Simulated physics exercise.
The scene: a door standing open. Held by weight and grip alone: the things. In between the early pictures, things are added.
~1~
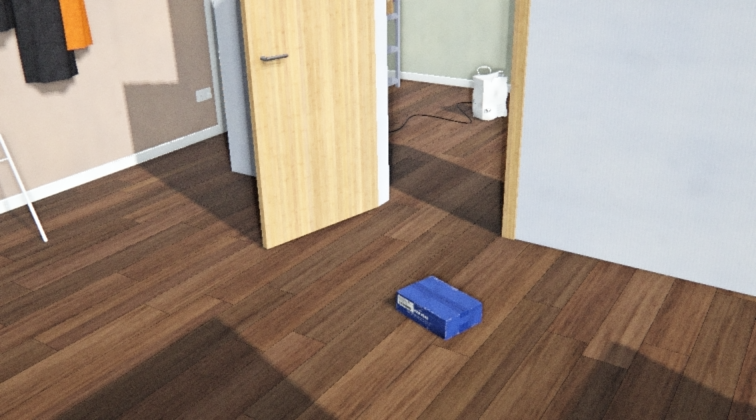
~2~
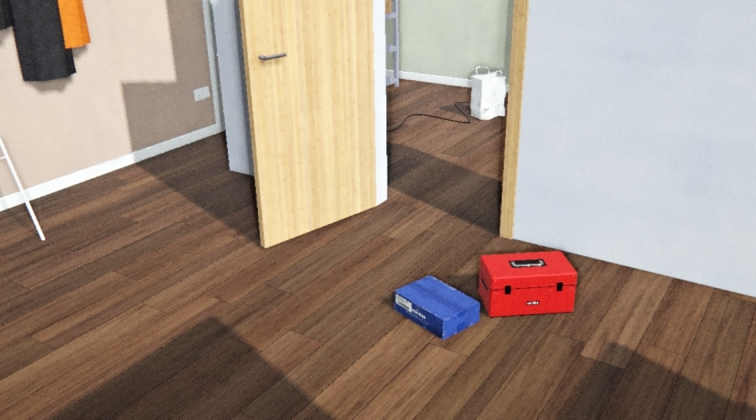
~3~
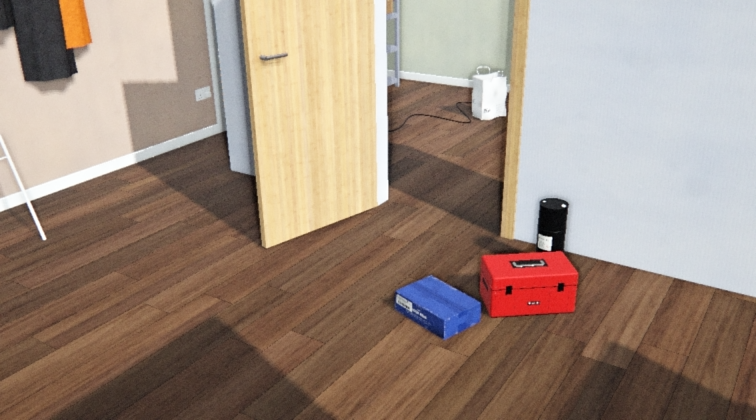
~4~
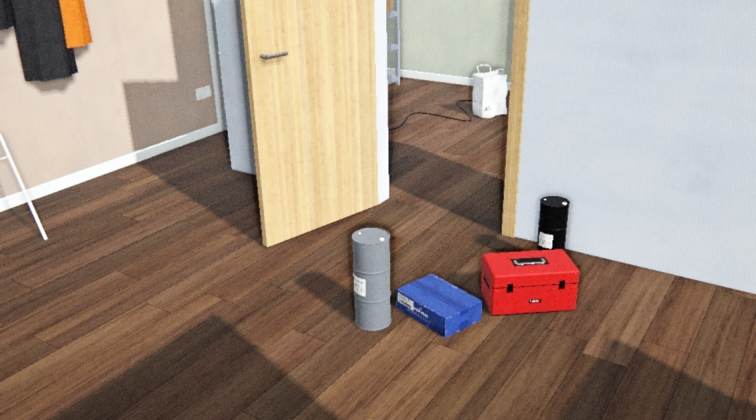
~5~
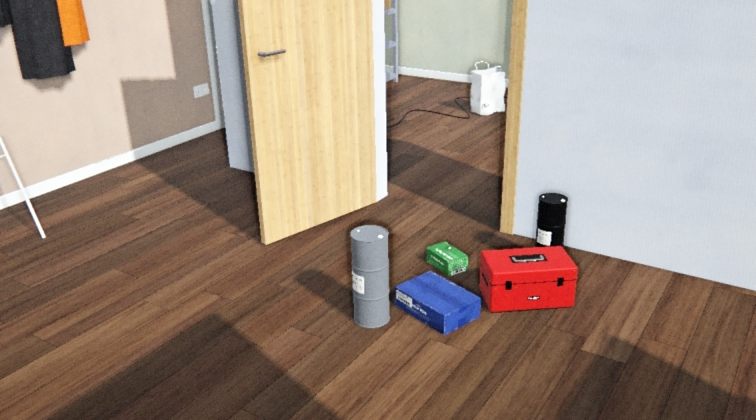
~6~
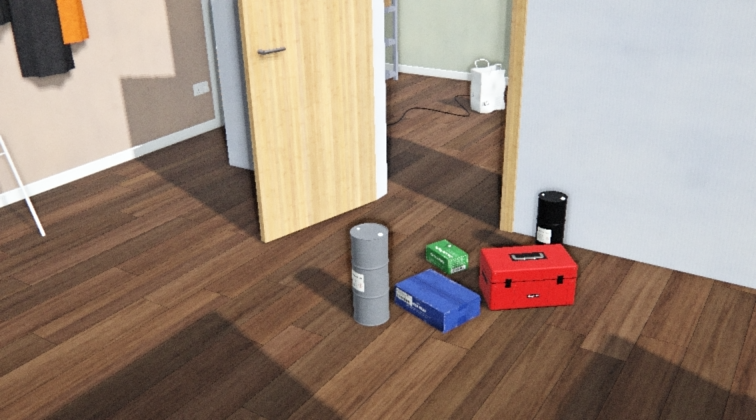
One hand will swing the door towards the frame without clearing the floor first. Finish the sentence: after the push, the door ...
After the push, the door meets the frame.
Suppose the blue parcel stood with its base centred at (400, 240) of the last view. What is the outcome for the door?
Result: Door is obstructed.
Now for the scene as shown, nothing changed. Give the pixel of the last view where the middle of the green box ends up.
The object finishes roughly at pixel (466, 256).
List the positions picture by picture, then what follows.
In the first picture, door wide open and still.
In the second picture, door wide open and still; red toolbox (526, 284).
In the third picture, door wide open and still; black canister (551, 238); blue parcel (437, 306).
In the fourth picture, door wide open and still; red toolbox (528, 282); grey canister (372, 280).
In the fifth picture, door wide open and still; black canister (550, 233); blue parcel (437, 302).
In the sixth picture, door wide open and still; green box (447, 257); red toolbox (526, 277).
Then, 0.70 s on from there, door at 79°.
Then, 1.30 s on from there, door at 39°.
Then, 1.60 s on from there, door at 19°; green box shifted a little near (466, 256).
In the end, door at 0°; all 5 unmoved. At the end, from the last picture's camera, green box near (466, 256).
